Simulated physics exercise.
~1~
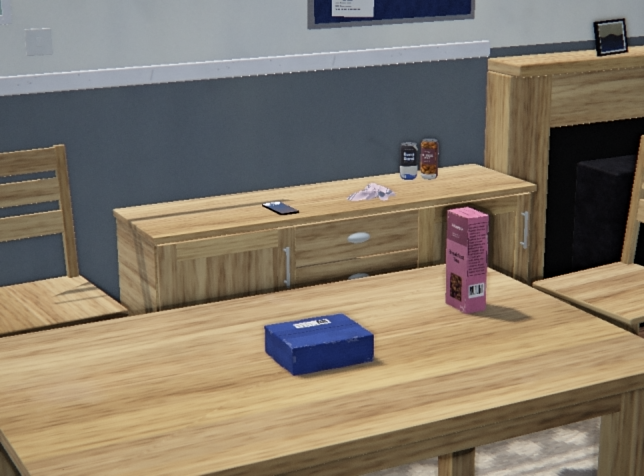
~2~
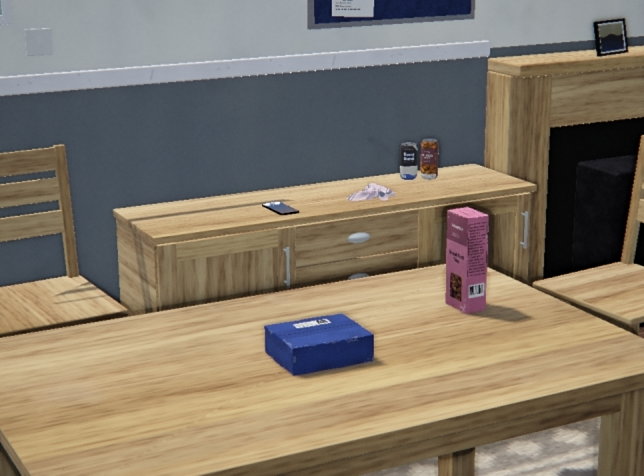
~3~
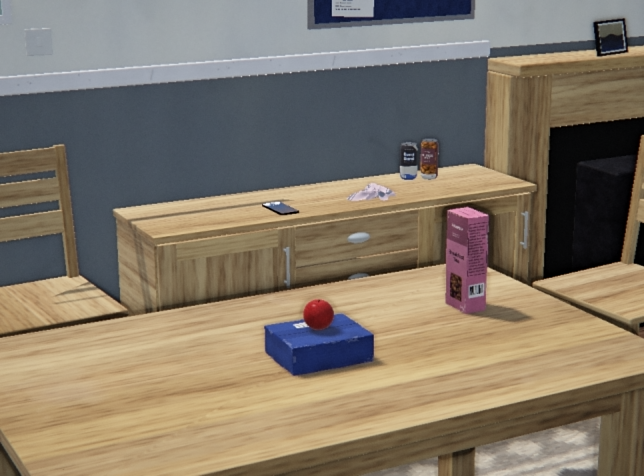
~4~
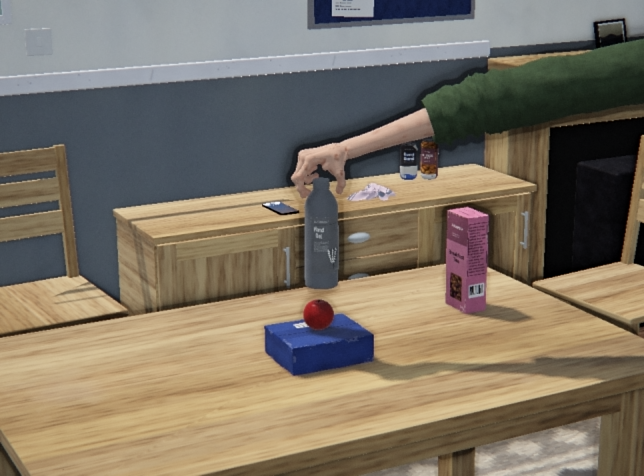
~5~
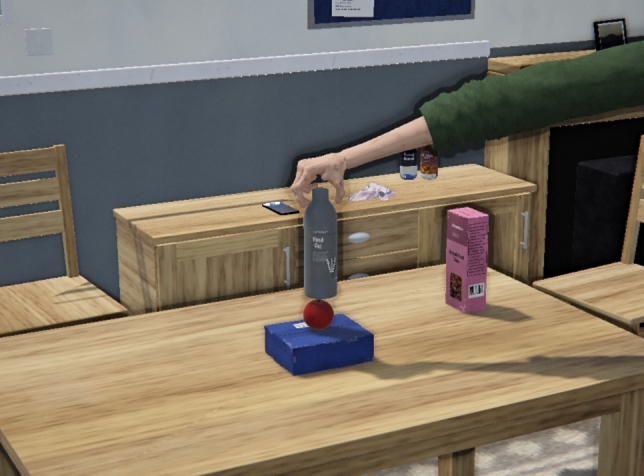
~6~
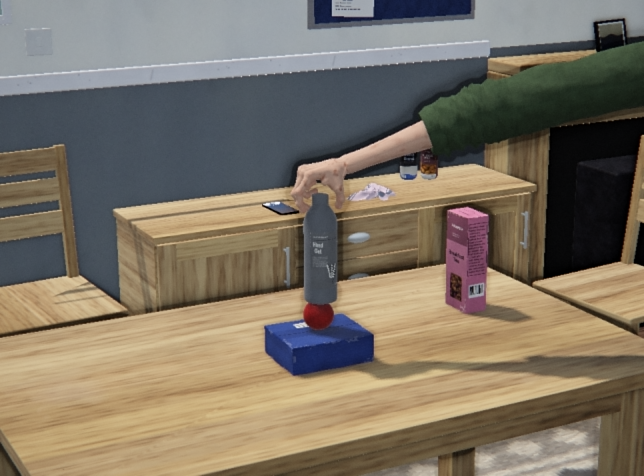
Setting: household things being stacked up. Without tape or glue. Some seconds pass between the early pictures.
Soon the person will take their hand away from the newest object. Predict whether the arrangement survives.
In the end the pile is left disturbed.
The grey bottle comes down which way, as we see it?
Direction of travel: Rightward.
Then, 0.60 s on from there, grey bottle now fallen.
Then, 0.80 s on from there, things are still on the move.
In the end, fallen, grey bottle; the other 3 unmoved. At the end, from the last picture's camera, grey bottle near (417, 326). The pile gives way.
